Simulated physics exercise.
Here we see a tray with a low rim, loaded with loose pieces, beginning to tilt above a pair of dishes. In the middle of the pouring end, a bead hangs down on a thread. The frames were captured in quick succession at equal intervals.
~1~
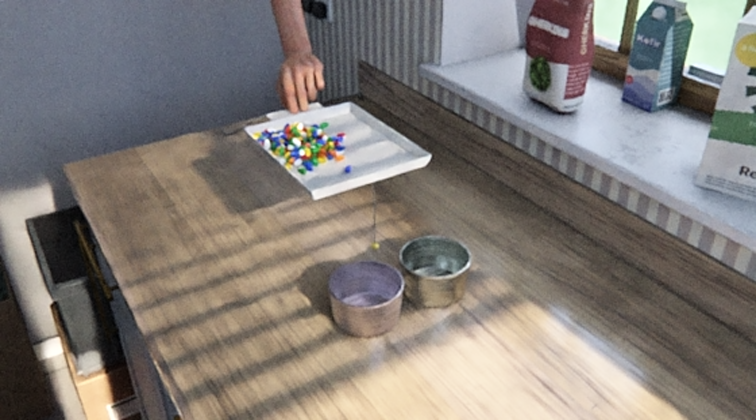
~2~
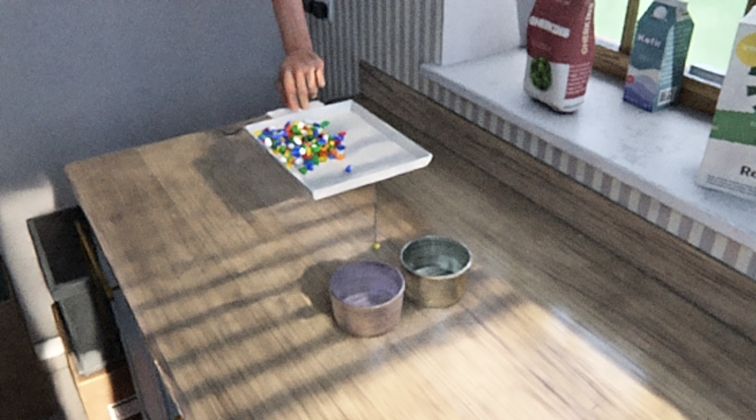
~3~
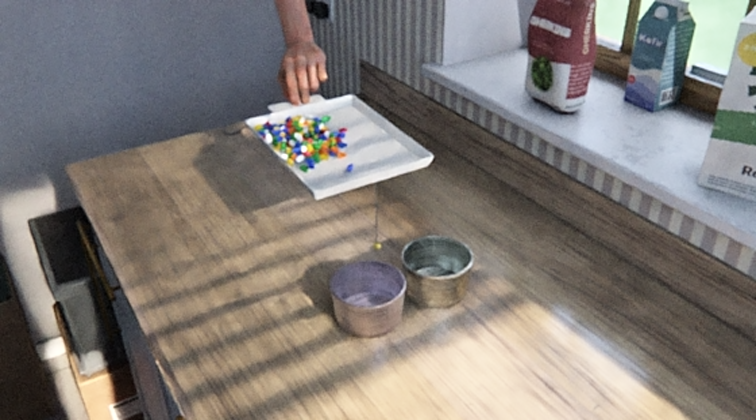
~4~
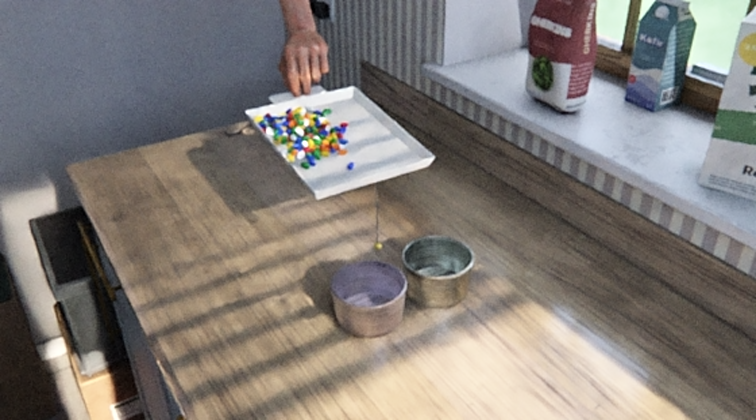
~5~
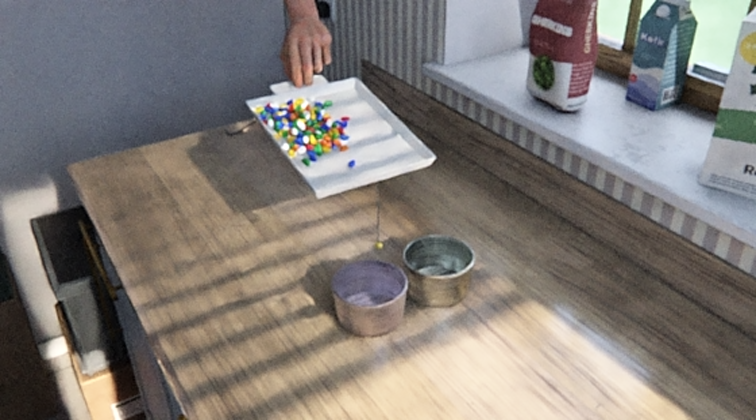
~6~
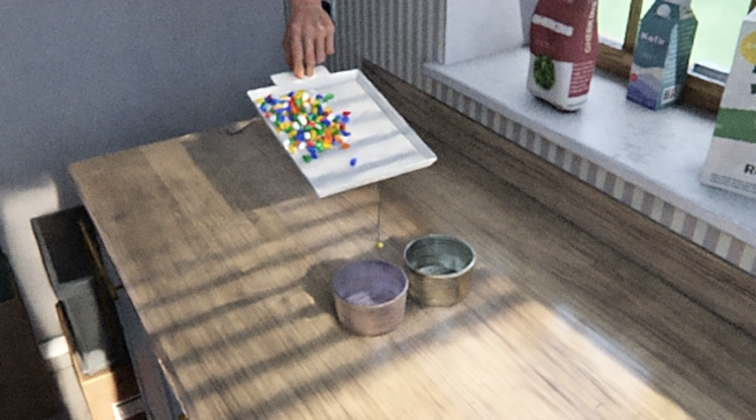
On a wooden counter, a hand gradually tilts a white tray of colourful jelly beans above two dishes.
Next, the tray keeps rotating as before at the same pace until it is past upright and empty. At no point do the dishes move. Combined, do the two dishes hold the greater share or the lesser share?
The greater share.
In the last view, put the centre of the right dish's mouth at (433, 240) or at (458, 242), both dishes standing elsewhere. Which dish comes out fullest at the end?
Well, first the left-hand one, then the left-hand one.
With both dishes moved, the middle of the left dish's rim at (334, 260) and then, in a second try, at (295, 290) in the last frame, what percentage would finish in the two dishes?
10 and 30 %.
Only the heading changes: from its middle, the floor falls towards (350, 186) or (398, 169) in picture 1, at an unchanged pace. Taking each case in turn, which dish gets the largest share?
Outcome one: The left side; outcome two: The right side.
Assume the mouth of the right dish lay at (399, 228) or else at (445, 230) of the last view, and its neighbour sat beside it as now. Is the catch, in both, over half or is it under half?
Together the dishes get less than a half first, then less than a half.
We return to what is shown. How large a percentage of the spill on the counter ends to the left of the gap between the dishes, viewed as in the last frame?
About 50 %.
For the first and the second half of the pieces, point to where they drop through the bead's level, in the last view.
Around (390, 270), followed by around (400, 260).
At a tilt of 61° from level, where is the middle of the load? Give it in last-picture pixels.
Look about (371, 178) in the last picture.
Soon after the last picture, tray tipped steeply; most on the tray; a small part in the left dish; a stray few in the right dish; about a quarter in the air.
A little later, tray tipped right over; about a third on the tray; about a third in the left dish; a small part in the right dish; a small part outside both; a small part in the air.
Later still, tray tipped past a quarter turn; about half in the left dish; about a third in the right dish; a small part outside both.
At rest, tray tipped past a quarter turn; about half in the left dish; about a third in the right dish; a small part outside both.
